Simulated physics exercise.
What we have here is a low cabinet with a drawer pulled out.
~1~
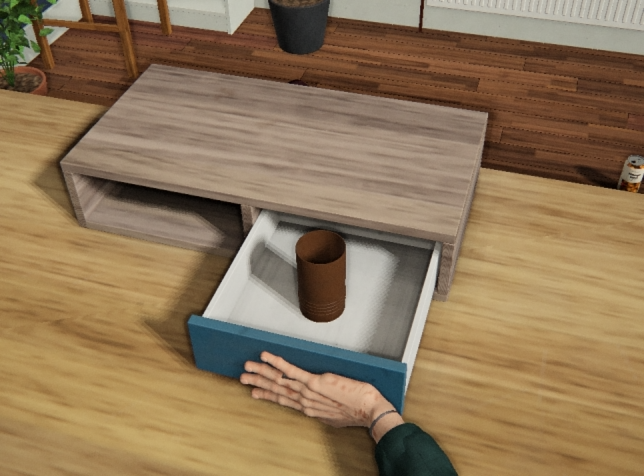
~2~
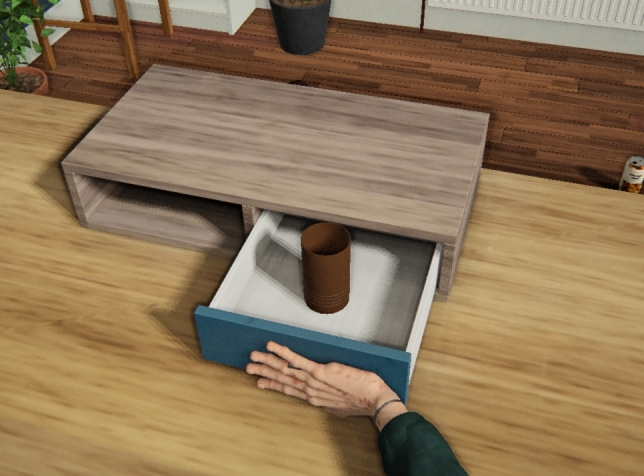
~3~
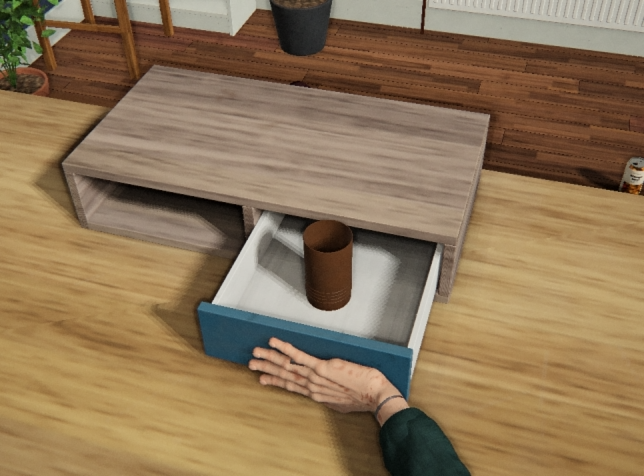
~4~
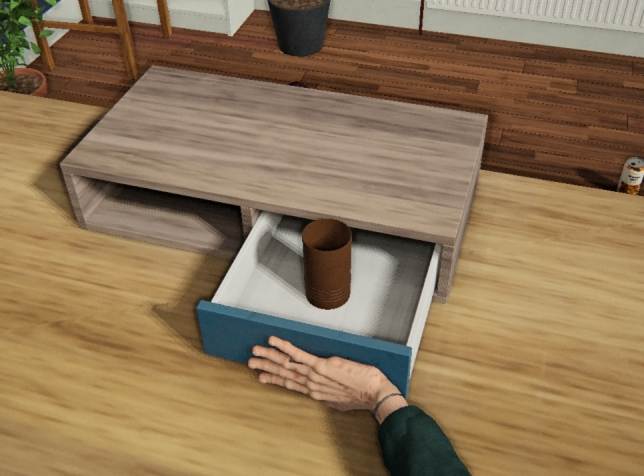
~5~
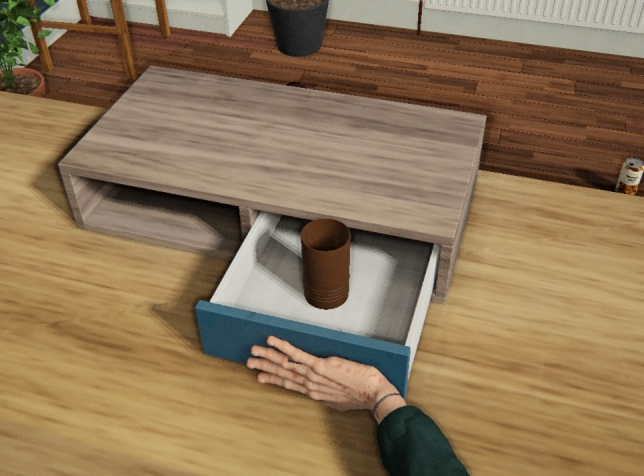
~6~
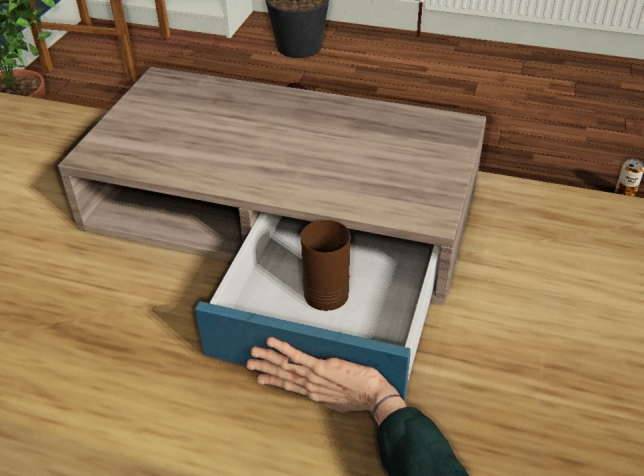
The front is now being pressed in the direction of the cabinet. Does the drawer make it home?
The drawer gets stuck.
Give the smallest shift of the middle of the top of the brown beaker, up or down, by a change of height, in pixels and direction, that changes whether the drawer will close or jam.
4 pixels down.
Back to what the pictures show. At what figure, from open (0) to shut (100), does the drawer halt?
It comes to rest at close to 50 per cent, I'd say.
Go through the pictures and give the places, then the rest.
In the first frame, drawer (327, 289) wide open; brown beaker (322, 277).
In the second frame, drawer (332, 281) wide open; chest (284, 170).
In the third frame, drawer (334, 278) wide open; brown beaker (329, 266).
In the fourth frame, drawer (333, 277) wide open; chest (283, 172).
In the fifth frame, drawer (332, 277) wide open; brown beaker (326, 265).
In the sixth frame, drawer (332, 278) wide open; chest (281, 173).
Then, 0.32 s past the last view, drawer starting in.
Then, 0.60 s past the last view, drawer about half in.
Finally, the drawer stays ajar.
